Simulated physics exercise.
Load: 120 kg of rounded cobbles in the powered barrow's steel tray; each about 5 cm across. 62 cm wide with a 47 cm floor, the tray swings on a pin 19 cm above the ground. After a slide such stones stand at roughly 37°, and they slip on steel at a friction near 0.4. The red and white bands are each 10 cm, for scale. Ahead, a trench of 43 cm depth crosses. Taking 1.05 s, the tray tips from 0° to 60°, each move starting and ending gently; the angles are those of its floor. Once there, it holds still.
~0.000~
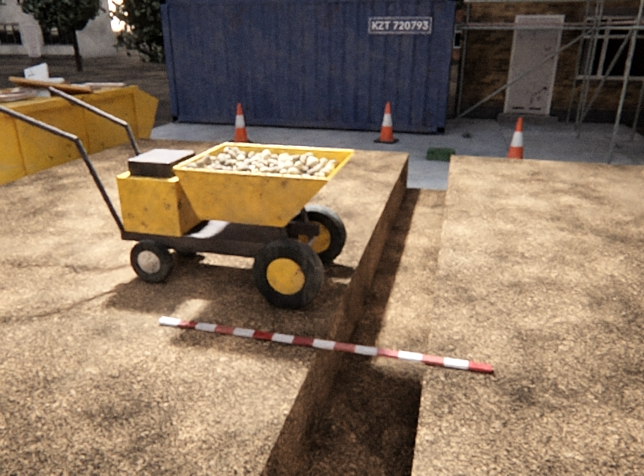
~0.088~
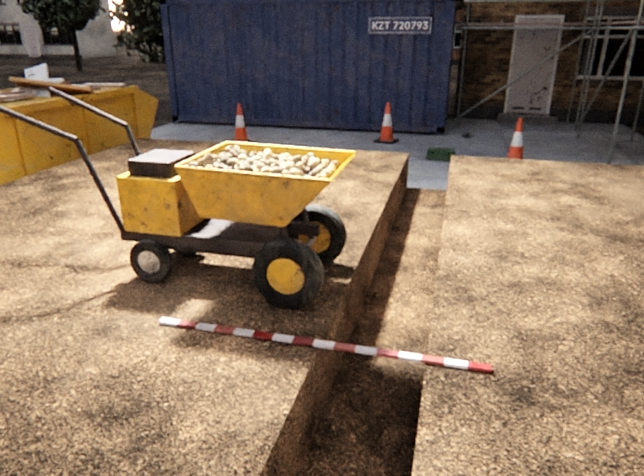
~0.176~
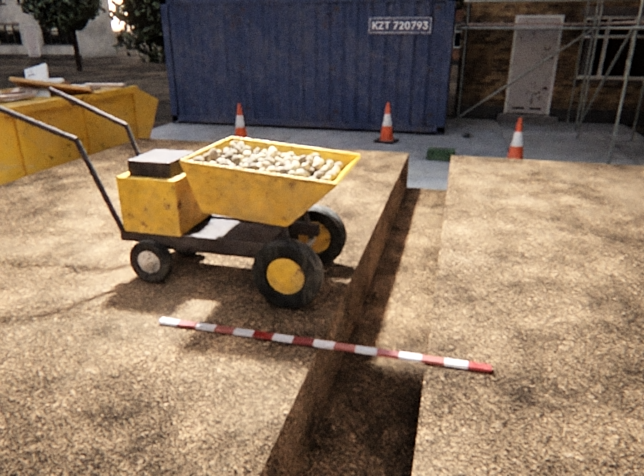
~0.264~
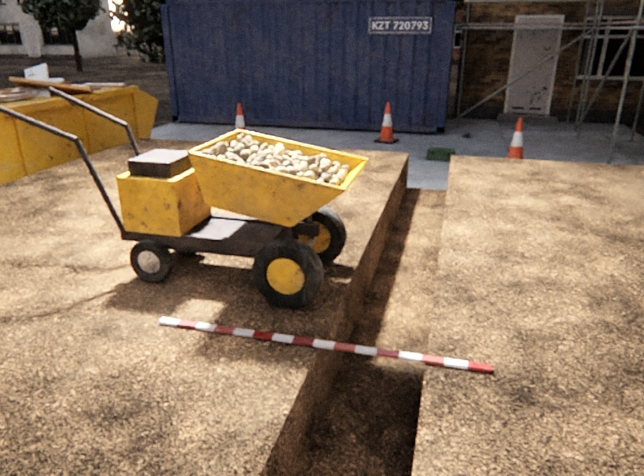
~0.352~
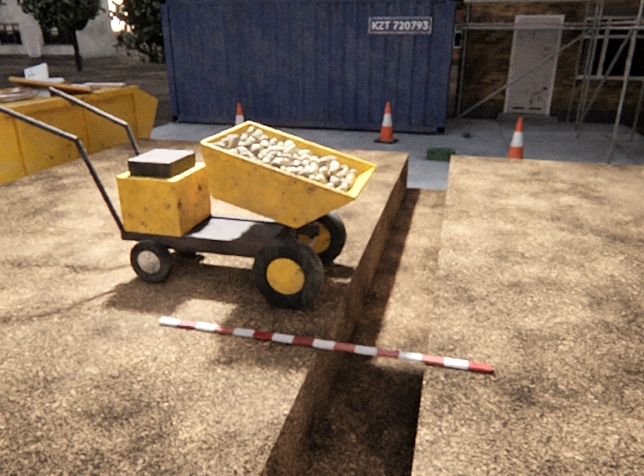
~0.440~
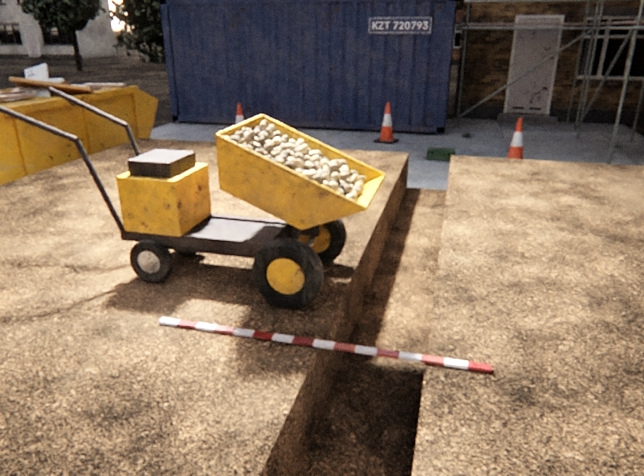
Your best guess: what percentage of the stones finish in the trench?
My guess is about 58 per cent.
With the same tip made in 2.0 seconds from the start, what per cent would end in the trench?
It would be near 70 percent.
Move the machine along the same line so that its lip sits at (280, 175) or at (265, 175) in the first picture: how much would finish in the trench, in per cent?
Roughly 95 per cent, then 95 per cent.
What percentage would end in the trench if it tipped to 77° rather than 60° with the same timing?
It would be near 55 per cent.
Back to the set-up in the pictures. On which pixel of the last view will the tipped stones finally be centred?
(422, 343).
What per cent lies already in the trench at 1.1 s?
Around 10 per cent of it, at that instant.
After 0.8 s the floor is at 51°; 100 % in the tray; the foremost stones are at (390, 232).
After 1.1 s the floor is at 60°; 80 % in the tray, 12 % in the trench, 7 % past the trench; the foremost stones are at (454, 298).
After 1.5 s the floor is at 60°; 45 % in the tray, 20 % in the trench, 35 % past the trench; the foremost stones are at (552, 322).
After 3.5 s the floor is at 60°; 4 % in the tray, 58 % in the trench, 38 % past the trench; the foremost stones are at (629, 326).
